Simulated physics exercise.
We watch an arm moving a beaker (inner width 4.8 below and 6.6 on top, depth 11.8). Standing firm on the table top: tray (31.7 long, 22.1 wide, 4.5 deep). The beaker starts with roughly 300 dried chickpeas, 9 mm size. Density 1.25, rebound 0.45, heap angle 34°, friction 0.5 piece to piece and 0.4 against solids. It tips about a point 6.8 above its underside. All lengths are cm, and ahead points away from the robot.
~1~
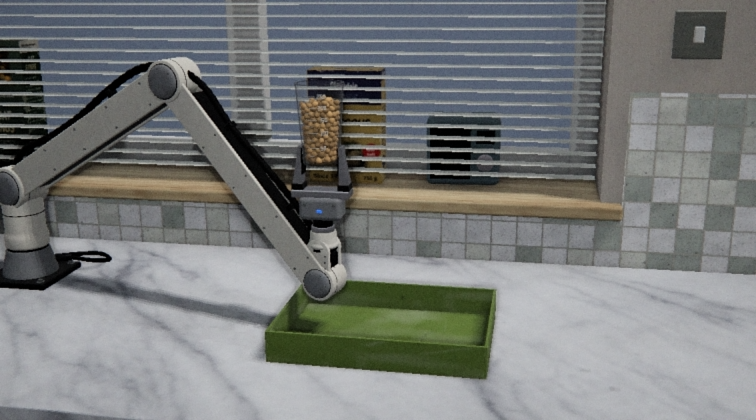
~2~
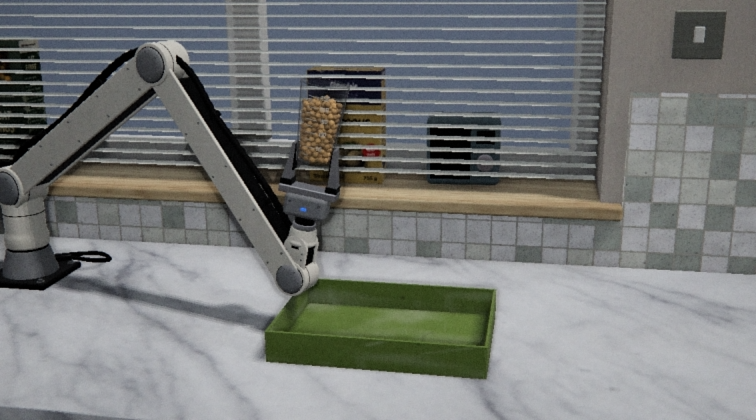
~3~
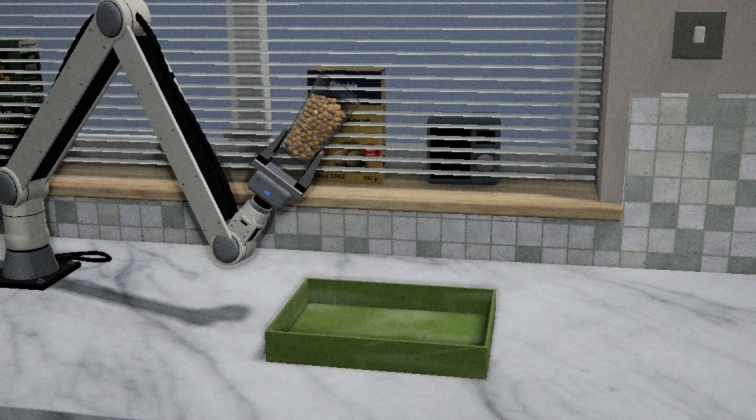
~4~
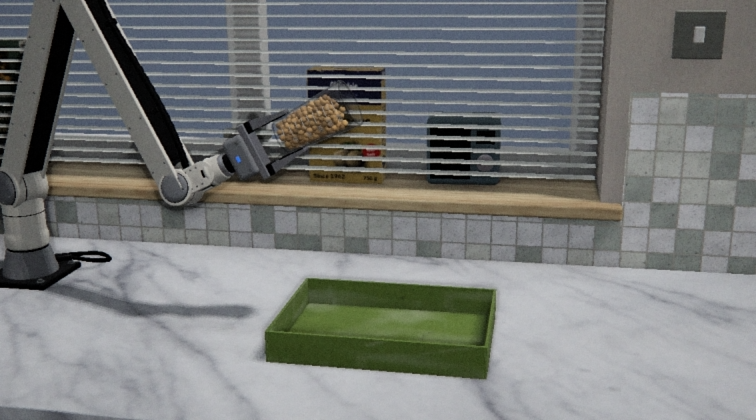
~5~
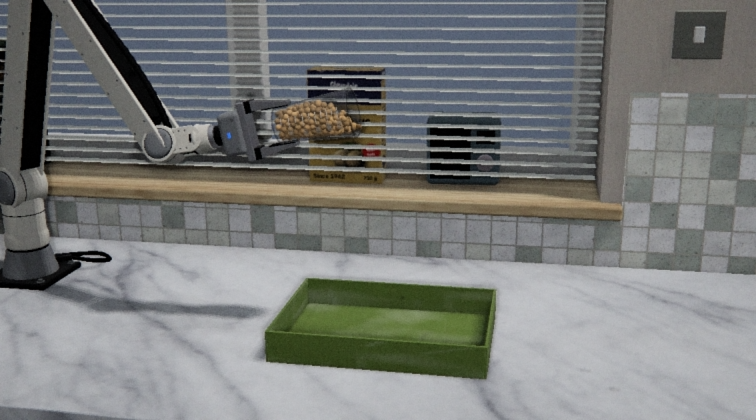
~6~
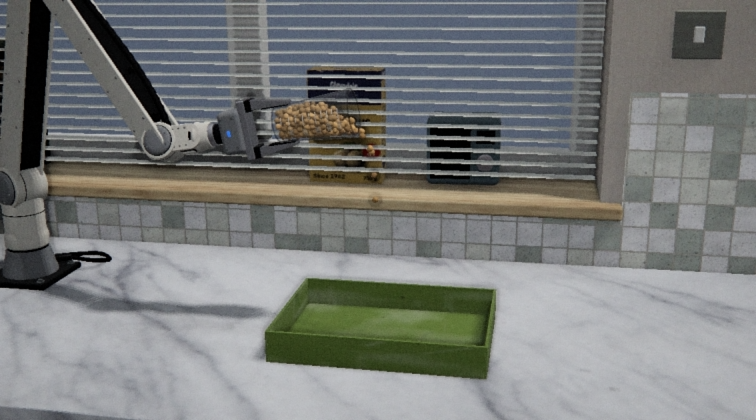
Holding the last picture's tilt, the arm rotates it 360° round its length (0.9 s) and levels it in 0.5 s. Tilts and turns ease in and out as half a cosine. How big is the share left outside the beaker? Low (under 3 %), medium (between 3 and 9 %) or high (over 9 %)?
A high share, over 9 %, ends outside the beaker.
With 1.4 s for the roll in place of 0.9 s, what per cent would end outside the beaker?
In that case some 25 per cent.
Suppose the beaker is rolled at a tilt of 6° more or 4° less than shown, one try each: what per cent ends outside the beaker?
About 35 and 10 per cent.
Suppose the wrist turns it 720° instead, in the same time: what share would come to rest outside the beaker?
Then about 20 per cent.
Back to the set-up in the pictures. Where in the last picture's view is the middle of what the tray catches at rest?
Around (413, 335).
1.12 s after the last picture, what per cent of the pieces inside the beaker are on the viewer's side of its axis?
About 45 per cent.
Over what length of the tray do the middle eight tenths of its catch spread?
Roughly 20 cm.
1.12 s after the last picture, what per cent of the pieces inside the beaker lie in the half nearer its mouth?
Roughly 40 per cent.
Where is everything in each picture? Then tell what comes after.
The first picture shows beaker middle at (320, 124), upright; upper third of the load around (320, 110), from x 300 to 335, top at y 100; 303 in the beaker.
The second picture shows beaker middle at (319, 124), tipped 10°; upper third of the load around (320, 110), from x 300 to 340, top at y 100.
The third picture shows beaker middle at (317, 123), tipped 36°; upper third of the load around (320, 112), from x 285 to 345, top at y 95.
The fourth picture shows beaker middle at (315, 121), tipped 63°; upper third of the load around (320, 111), from x 280 to 345, top at y 100.
The fifth picture shows beaker middle at (314, 119), tipped 79°; upper third of the load around (312, 112), from x 275 to 360, top at y 105.
The sixth picture shows beaker middle at (314, 119), tipped 80°; upper third of the load around (310, 113), from x 275 to 375, top at y 105; 299 in the beaker, 4 in flight or on a rim.
Then, 0.56 s after the last picture, tipped 80°, highest piece 37 above the table; 279 in the beaker, 10 in the tray, 14 in flight or on a rim.
Then, 1.12 s after the last picture, tipped 47°, highest piece 37 above the table; 256 in the beaker, 46 in the tray, 1 in flight or on a rim.
Then, 1.60 s after the last picture, upright, highest piece 38 above the table; 256 in the beaker, 47 in the tray.
Then, 2.30 s after the last picture, upright, highest piece 38 above the table; 256 in the beaker, 47 in the tray.
Final count, 256 in the beaker, 47 in the tray. That is 16 % outside the beaker.
